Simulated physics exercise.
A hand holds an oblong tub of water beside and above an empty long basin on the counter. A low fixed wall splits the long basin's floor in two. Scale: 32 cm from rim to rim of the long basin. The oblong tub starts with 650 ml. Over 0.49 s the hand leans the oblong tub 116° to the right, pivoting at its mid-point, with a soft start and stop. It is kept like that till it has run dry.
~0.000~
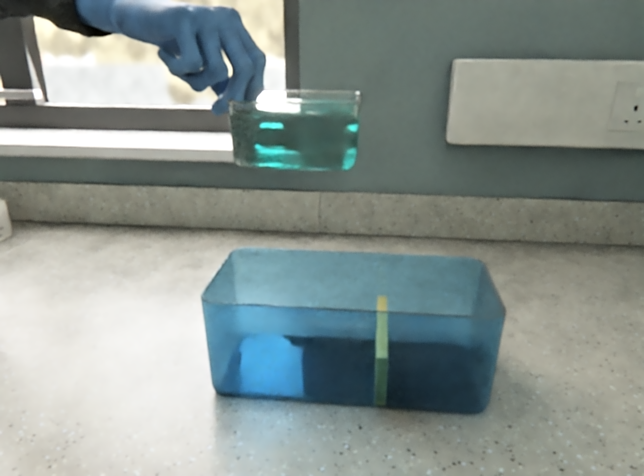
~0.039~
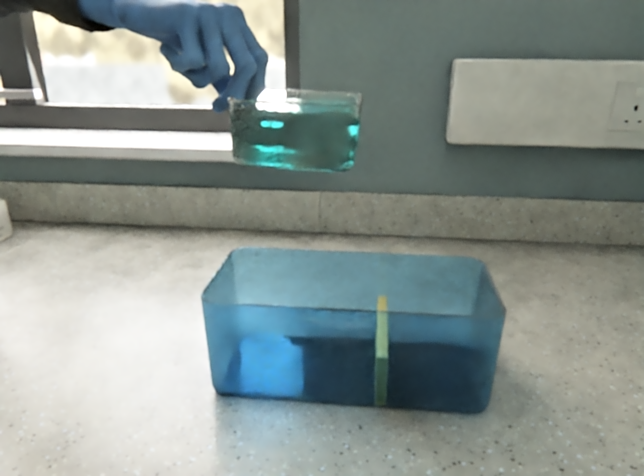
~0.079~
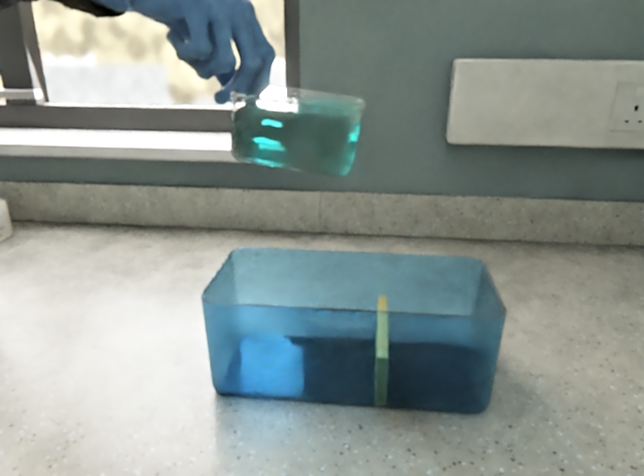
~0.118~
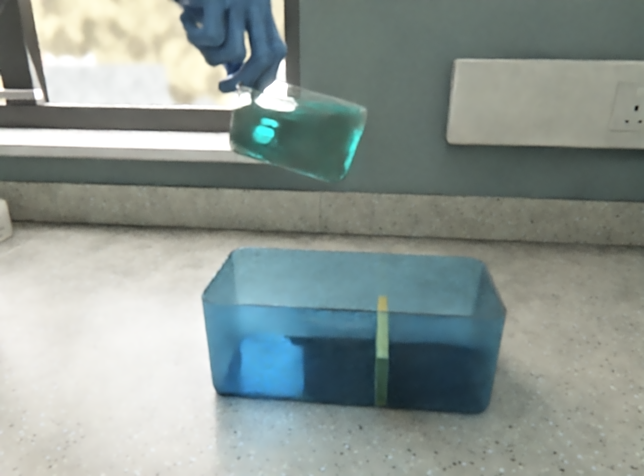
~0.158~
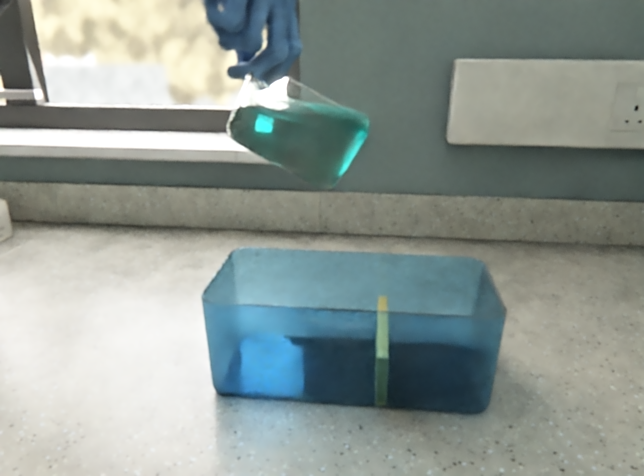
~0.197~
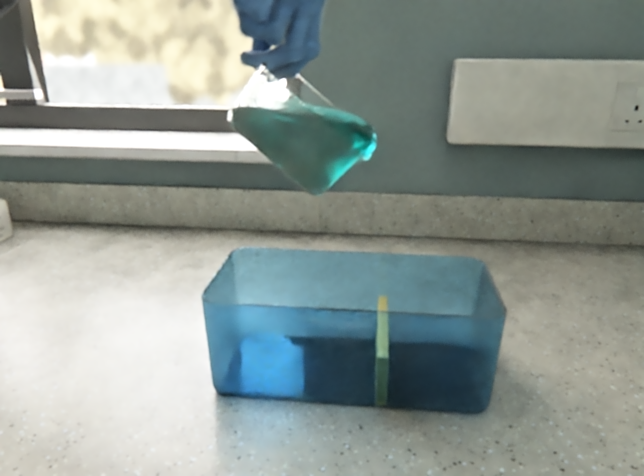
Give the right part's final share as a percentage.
Roughly 59 per cent is past the wall.
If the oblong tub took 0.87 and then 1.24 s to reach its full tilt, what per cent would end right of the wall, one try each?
First 75, then 75 per cent.
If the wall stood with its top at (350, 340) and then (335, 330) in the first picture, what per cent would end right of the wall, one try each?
First 75, then 85 per cent.
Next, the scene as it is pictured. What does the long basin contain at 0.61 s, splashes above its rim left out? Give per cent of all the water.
Some 86 per cent.
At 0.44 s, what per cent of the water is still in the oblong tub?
Near 8 in a hundred.
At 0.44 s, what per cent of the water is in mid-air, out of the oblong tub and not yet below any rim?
About 52 per cent.
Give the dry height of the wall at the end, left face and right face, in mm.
Left about 54 mm, right about 38 mm.
After 0.44 s the tilt is 112° and 8 per cent is still to pour, 1 is left of the wall and 38 right of it.
After 0.61 s the tilt is 116° and 0 per cent is still to pour, 23 is left of the wall and 63 right of it.
After 0.79 s the tilt is 116° and 0 per cent is still to pour, 34 is left of the wall and 58 right of it.
After 0.99 s the tilt is 116° and 0 per cent is still to pour, 35 is left of the wall and 59 right of it.
In the end 35 per cent lies left of the wall, 59 right of it and 5 outside.
